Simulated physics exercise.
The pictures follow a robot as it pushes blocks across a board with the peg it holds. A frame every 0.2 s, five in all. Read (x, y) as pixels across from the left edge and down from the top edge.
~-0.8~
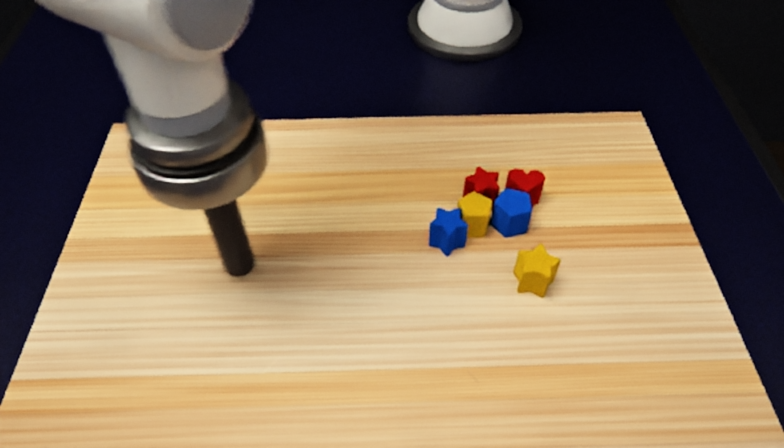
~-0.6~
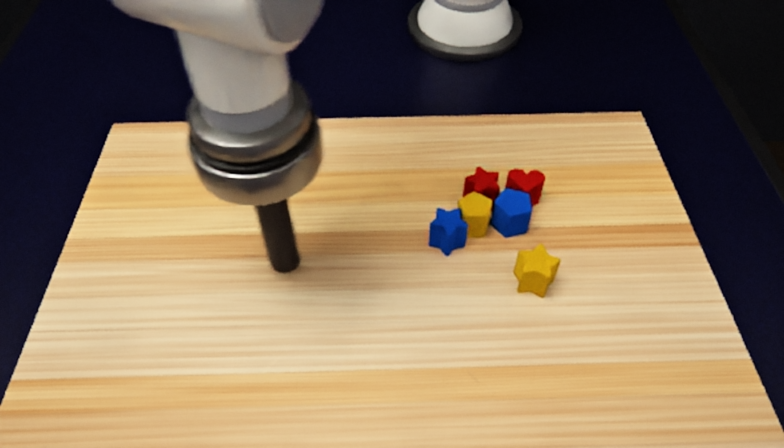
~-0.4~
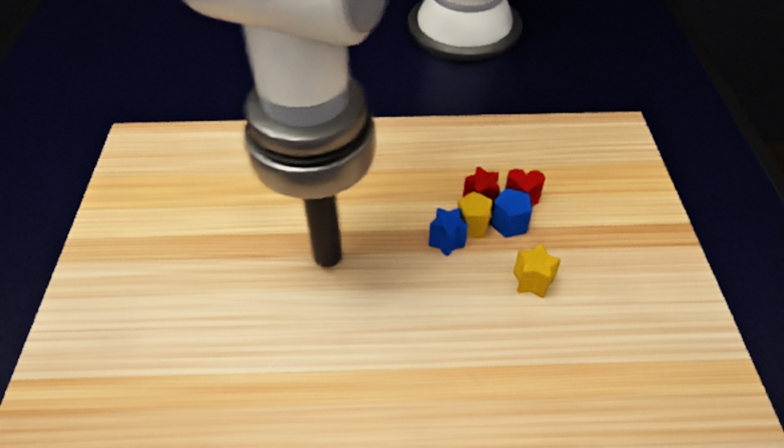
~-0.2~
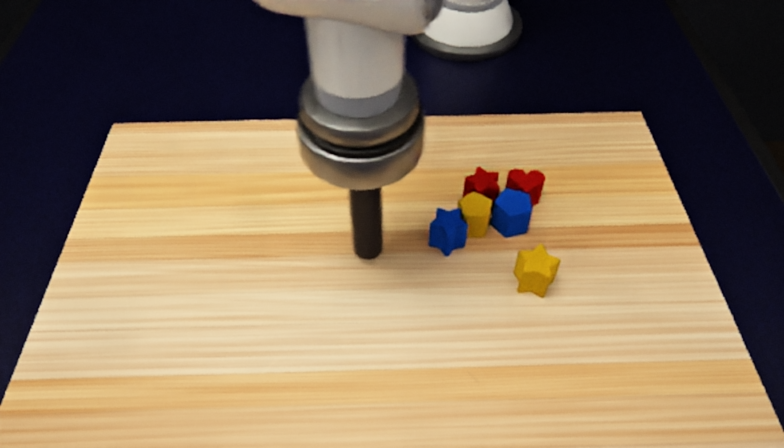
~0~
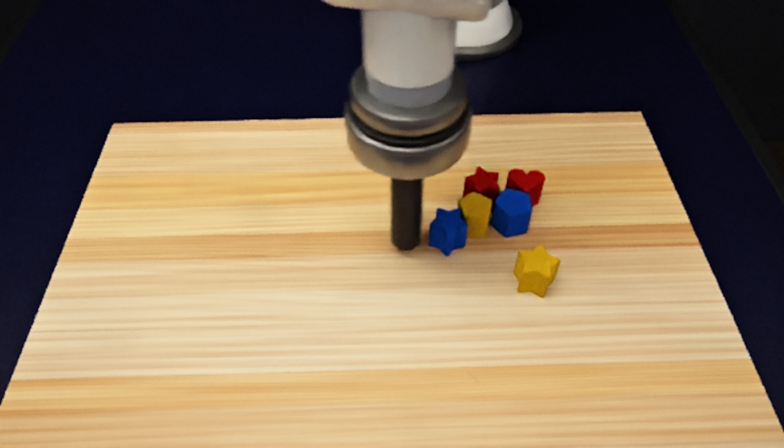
A white robot arm with a dark peg below its metal collar reaches over a light wooden board, seen from above at an angle, with another white base behind. Right of centre, a blue star, yellow pentagon, red star, blue pentagonal block and red heart sit clustered, a yellow star apart below. The peg glides rightward and slightly up the view to beside the blue star, while blocks and camera stay still.
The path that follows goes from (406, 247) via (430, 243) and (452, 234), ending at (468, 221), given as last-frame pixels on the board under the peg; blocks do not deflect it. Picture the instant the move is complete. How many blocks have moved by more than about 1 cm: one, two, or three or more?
Blocks that move over 1 cm: Three or more.
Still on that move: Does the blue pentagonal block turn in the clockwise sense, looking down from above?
I'd say yes.
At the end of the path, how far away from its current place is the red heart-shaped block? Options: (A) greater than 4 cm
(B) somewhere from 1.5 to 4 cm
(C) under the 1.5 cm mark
I'll go with B - somewhere from 1.5 to 4 cm.
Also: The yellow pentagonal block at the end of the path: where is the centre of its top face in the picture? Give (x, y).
Expect it around (519, 184).
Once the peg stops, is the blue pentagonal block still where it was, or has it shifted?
It is moved from its place.
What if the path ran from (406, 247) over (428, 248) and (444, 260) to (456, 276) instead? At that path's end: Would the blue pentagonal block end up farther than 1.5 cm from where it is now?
No, that is not how it ends up.
What follows on the original path. Halfway along, peg (443, 232); blue star block (472, 216), turned 25° anticlockwise; yellow pentagonal block (491, 198); red star block (488, 172), turned 20° anticlockwise; blue pentagonal block (526, 201), turned 20° clockwise; red heart-shaped block (529, 176), turned 15° anticlockwise.
At the end, peg (470, 213); blue star block (500, 199), turned 20° anticlockwise; yellow pentagonal block (519, 184); red star block (494, 166), turned 70° anticlockwise; blue pentagonal block (548, 199), turned 70° clockwise; red heart-shaped block (543, 170), turned 40° anticlockwise.
